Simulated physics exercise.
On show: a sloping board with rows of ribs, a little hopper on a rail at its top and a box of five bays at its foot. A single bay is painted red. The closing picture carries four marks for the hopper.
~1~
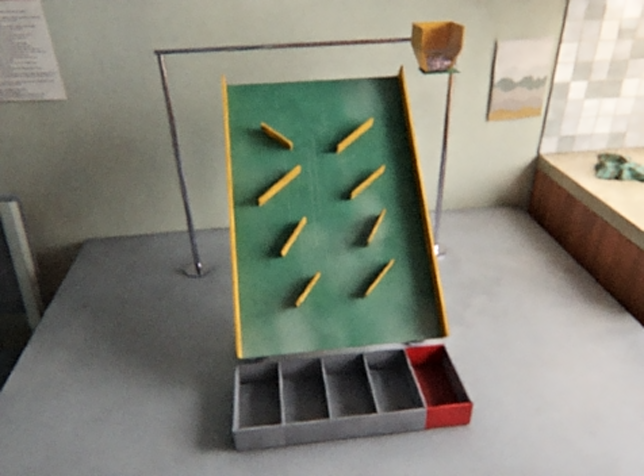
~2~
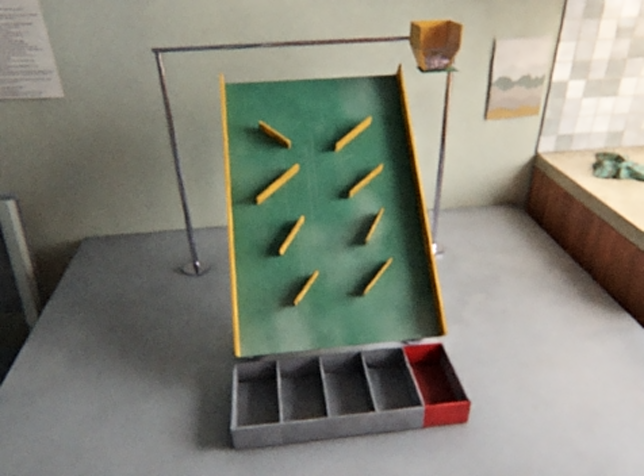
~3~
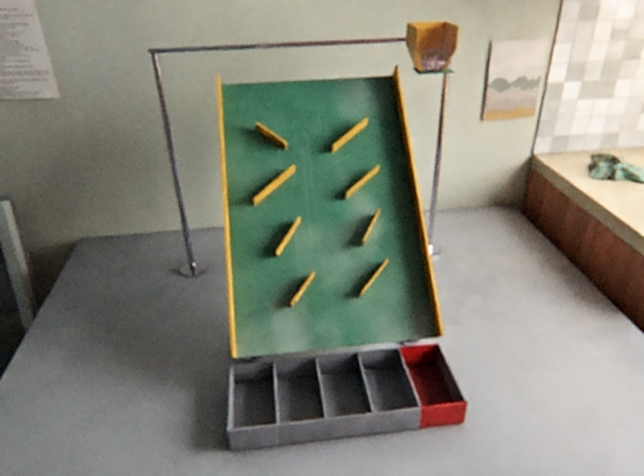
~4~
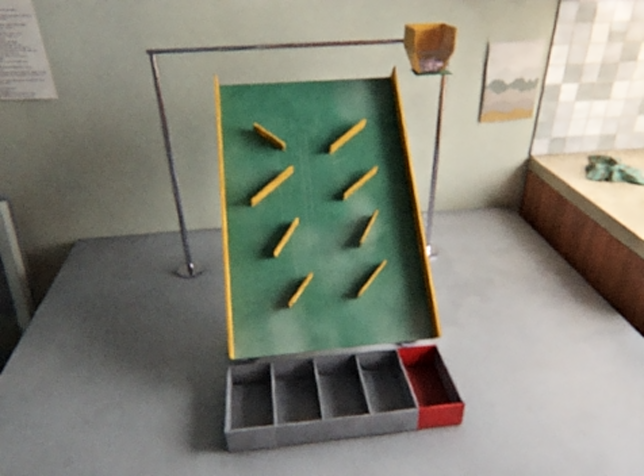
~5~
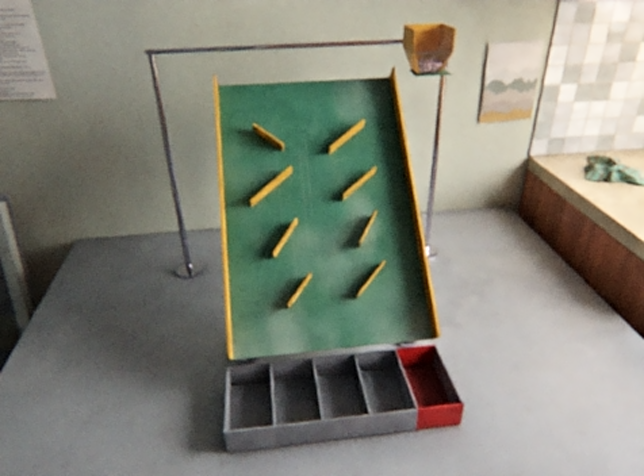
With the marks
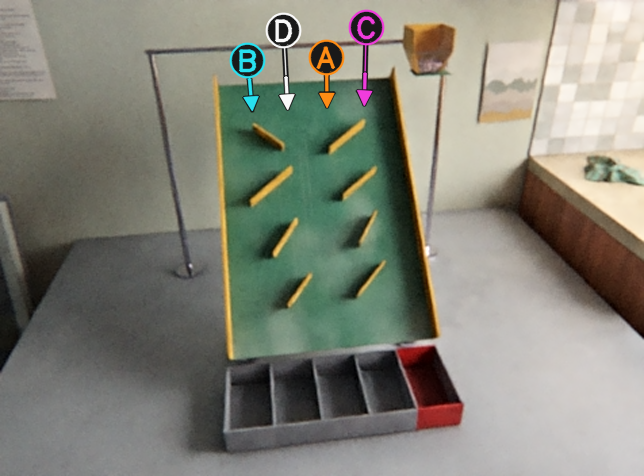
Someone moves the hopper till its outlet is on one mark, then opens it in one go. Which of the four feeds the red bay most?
Go for C.
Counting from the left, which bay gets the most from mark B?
It is the first one.
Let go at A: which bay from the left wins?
The first.
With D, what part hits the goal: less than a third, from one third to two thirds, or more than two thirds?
Mark D gives less than a third.
On the marked copy, mark A meets the board at (326, 102); mark B meets the board at (251, 105); mark C meets the board at (364, 100); mark D meets the board at (287, 104).
Choosing A, not one piece in the red bay, the larger part in other bays, roughly a quarter outside the box.
Choosing B, not one piece in the red bay, the larger part in other bays, about a tenth outside the box.
Choosing C, roughly a third in the red bay, roughly a third in other bays, roughly a quarter outside the box.
Choosing D, just a few in the red bay, the larger part in other bays, about a tenth outside the box.
